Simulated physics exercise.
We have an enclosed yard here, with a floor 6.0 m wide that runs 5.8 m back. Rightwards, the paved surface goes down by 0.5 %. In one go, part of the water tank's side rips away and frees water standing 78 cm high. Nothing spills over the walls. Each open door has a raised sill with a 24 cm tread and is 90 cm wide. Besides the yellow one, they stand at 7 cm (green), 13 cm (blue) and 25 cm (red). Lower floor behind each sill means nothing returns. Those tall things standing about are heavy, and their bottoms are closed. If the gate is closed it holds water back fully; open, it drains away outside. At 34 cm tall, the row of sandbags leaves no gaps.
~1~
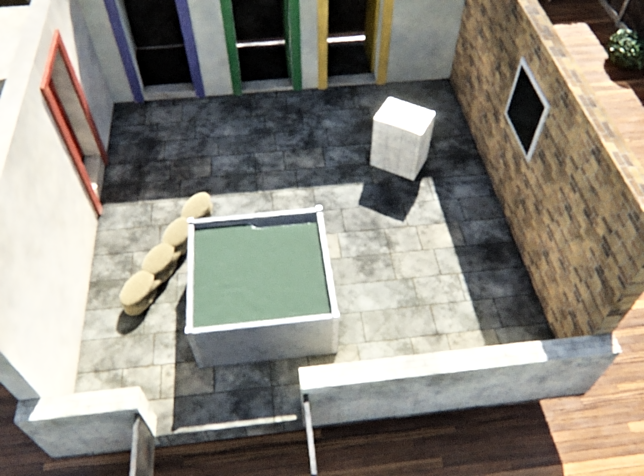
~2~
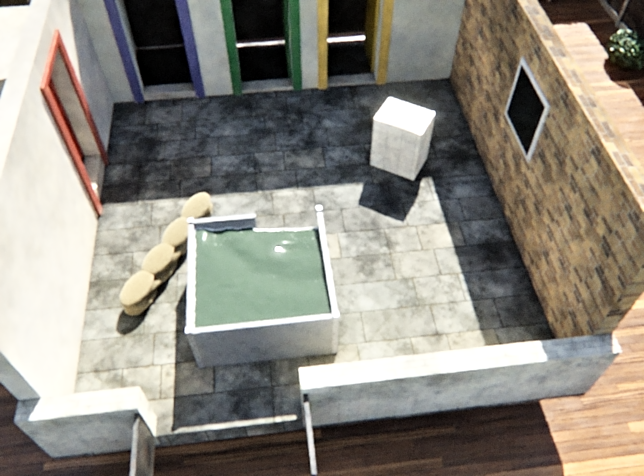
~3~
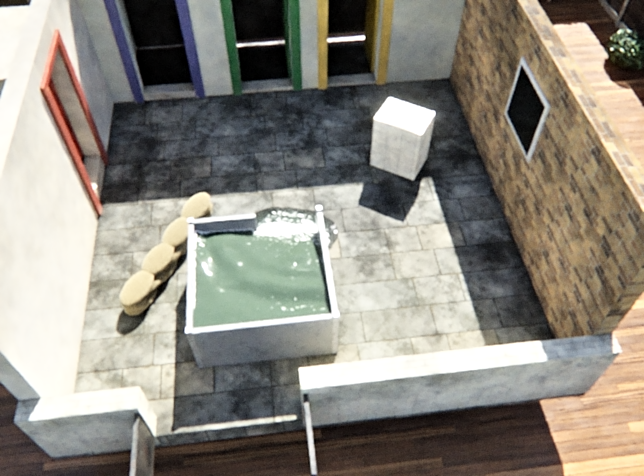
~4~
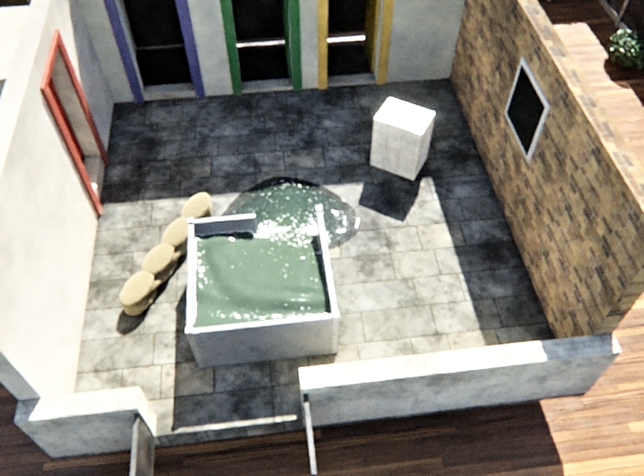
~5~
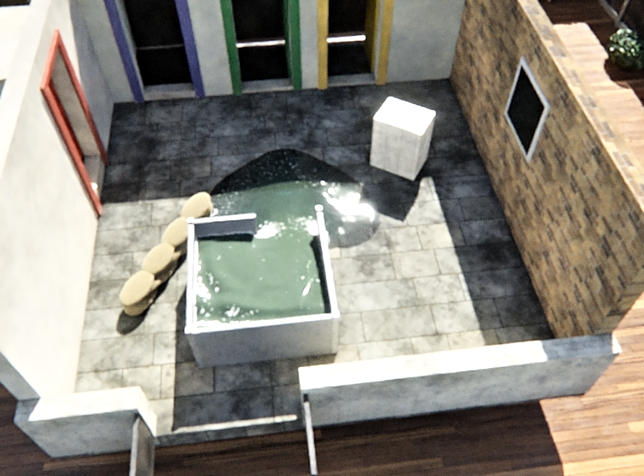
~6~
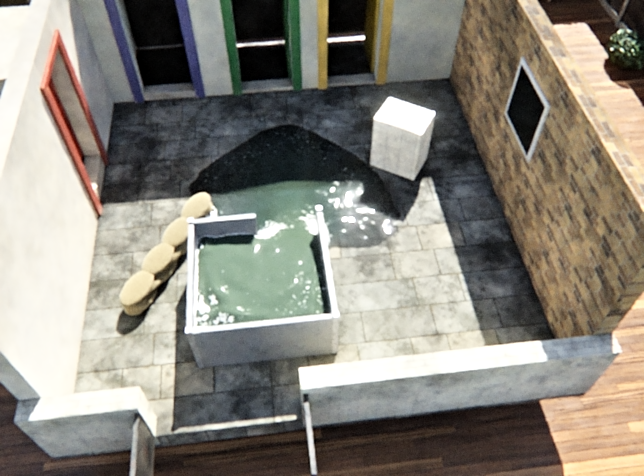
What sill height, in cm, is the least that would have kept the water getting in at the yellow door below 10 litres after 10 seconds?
The least height is about 19 cm.
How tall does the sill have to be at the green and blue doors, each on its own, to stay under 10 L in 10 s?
About 21 cm at green and about 12.5 cm at blue.
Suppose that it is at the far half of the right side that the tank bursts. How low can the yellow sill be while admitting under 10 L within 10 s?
You'd want it roughly 7.5 centimetres tall.
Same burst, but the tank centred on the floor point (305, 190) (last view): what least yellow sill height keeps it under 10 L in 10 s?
Then about 35 centimetres at the least.
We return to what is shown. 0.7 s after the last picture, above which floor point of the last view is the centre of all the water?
The water is centred around (279, 239) in the last picture's pixels.
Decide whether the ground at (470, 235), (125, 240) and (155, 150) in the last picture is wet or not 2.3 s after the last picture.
Status: Submerged / clear / submerged.
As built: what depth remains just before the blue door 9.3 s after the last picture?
The depth there is around 4.5 cm.
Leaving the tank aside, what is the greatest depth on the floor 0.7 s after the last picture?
About 33 cm at most.
Then, 0.7 s after the last picture water covers 40 % of the floor, deepest (33 cm) near (298, 243); 11 cm at the yellow door, 2 litres in over its 5 cm sill.
Then, 2.3 s after the last picture water covers 50 % of the floor, deepest (22 cm) near (114, 104); 17 cm at the yellow door, 121 litres in over its 5 cm sill.
Then, 9.3 s after the last picture water covers 90 % of the floor, deepest (8 cm) near (564, 369); 6 cm at the yellow door, 216 litres in over its 5 cm sill.
At the yellow door as built, the water peaked near 19 cm, 1.7 s after the last picture.
Run again over the same 10 s with other heights there, 25 litres in over 16 cm, 3 litres over 21.5 cm. The limit of 10 litres is kept from about 19 cm up.
